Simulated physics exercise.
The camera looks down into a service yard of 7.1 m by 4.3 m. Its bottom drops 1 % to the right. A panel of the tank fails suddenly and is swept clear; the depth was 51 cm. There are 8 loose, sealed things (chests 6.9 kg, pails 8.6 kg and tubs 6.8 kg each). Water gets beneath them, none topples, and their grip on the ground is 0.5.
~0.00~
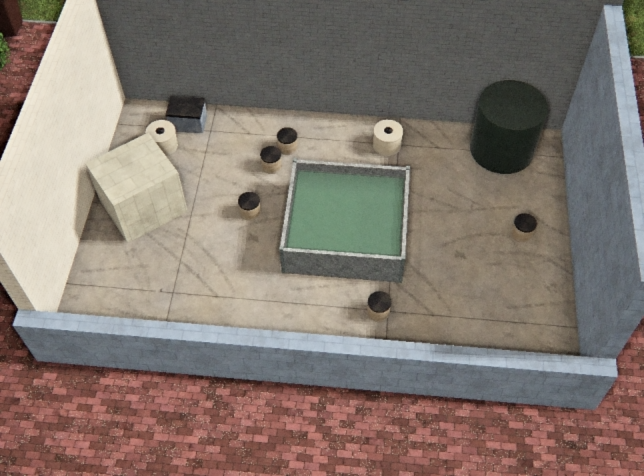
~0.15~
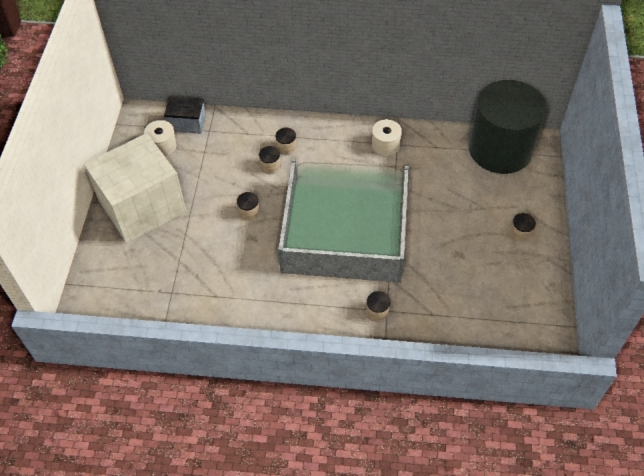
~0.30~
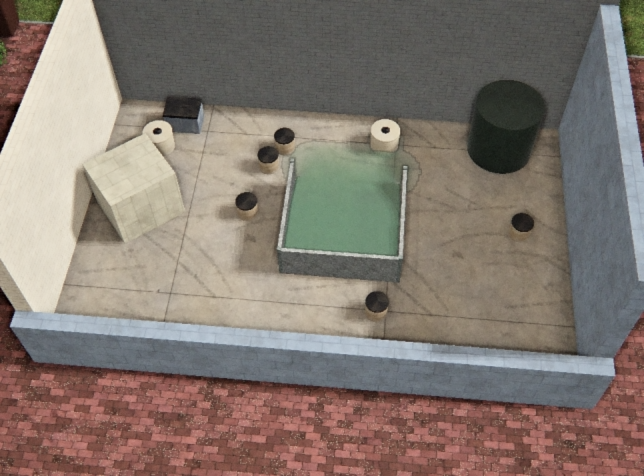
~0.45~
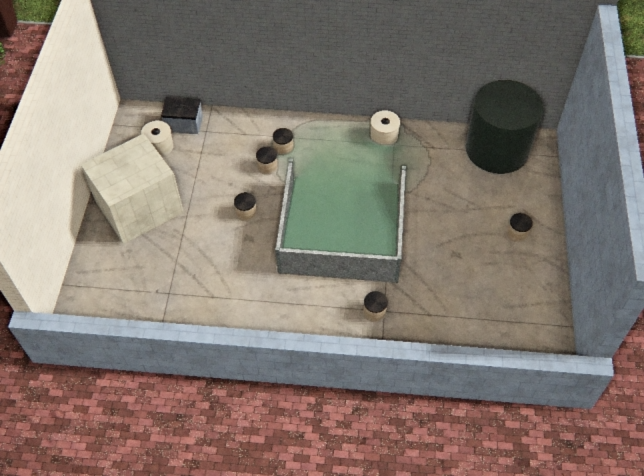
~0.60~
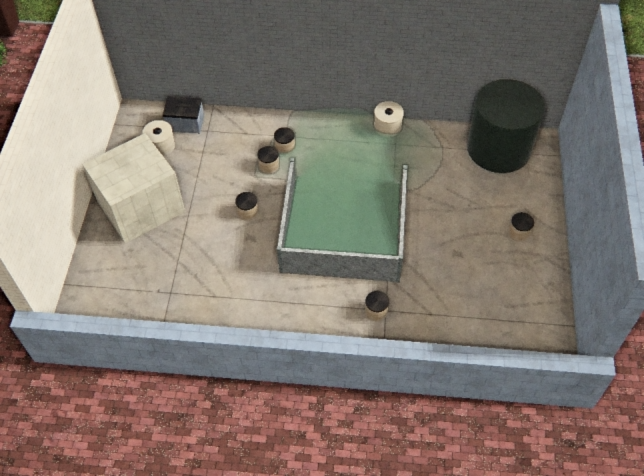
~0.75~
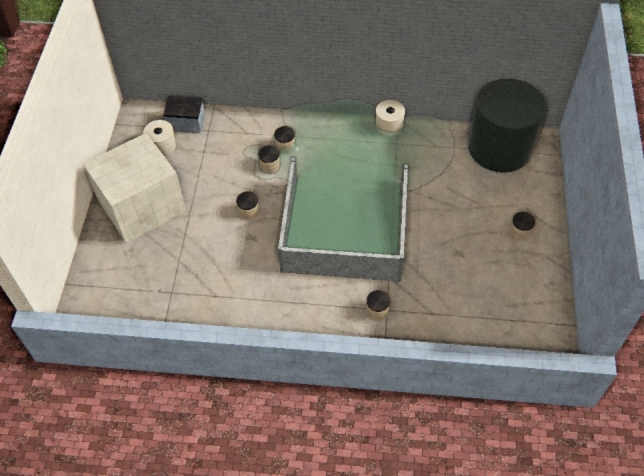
In a walled yard, the back panel of a tank of green water disappeared, and water spread across the floor toward the rear wall, nudging a pale tub backward while the other objects stayed put.
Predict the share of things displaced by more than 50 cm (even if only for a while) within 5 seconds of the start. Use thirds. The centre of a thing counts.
It is between one and two thirds.
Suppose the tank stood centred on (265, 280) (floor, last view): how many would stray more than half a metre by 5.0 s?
Then 6.
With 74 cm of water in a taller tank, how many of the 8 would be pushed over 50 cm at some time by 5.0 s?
Then 5.
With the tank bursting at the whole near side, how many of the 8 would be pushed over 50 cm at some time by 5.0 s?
Then 1.
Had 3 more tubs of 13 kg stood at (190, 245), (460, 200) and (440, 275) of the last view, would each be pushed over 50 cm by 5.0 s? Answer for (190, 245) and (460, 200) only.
In turn: Short of it, past it.
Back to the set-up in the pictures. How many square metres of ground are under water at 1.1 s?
Some 7.0 m2.
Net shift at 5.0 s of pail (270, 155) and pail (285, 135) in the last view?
In that order: 0 cm, 150 cm.
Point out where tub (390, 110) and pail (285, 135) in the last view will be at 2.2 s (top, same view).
Near (452, 162) and (225, 128).
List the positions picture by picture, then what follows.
The first picture shows a tub at (388, 131) rests on the ground; a pail at (287, 135), on the bottom; 2.3 m2 under water; 0 of 8 have shifted.
The second picture shows a tub at (387, 131) rests on the ground; a pail at (286, 135), on the bottom; 3.1 m2 under water; 0 of 8 have shifted.
The third picture shows a tub at (385, 130), on the bottom; a pail at (284, 135), on the bottom; water covers 4.0 m2; 0 of 8 have shifted.
The fourth picture shows a tub at (385, 122) rests on the ground, 18 cm from its start; a pail at (283, 136) rests on the ground; 4.9 m2 under water; 1 of 8 have shifted.
The fifth picture shows a tub at (389, 112) rests on the ground, 38 cm from its start; a pail at (284, 135), on the bottom; water covers 5.8 m2; 1 of 8 have shifted.
The sixth picture shows a tub at (390, 111), on the bottom, 38 cm from its start; a pail at (284, 134), on the bottom; water covers 6.2 m2; 1 of 8 have shifted.
After 1.1 s 0 of 8 are over 50 cm from their spots; 1 afloat.
After 2.2 s 3 of 8 are over 50 cm from their spots; 0 afloat.
After 3.5 s 4 of 8 are over 50 cm from their spots; 2 afloat.
After 5.0 s 4 of 8 are over 50 cm from their spots, and 4 have been at some point; 3 afloat.
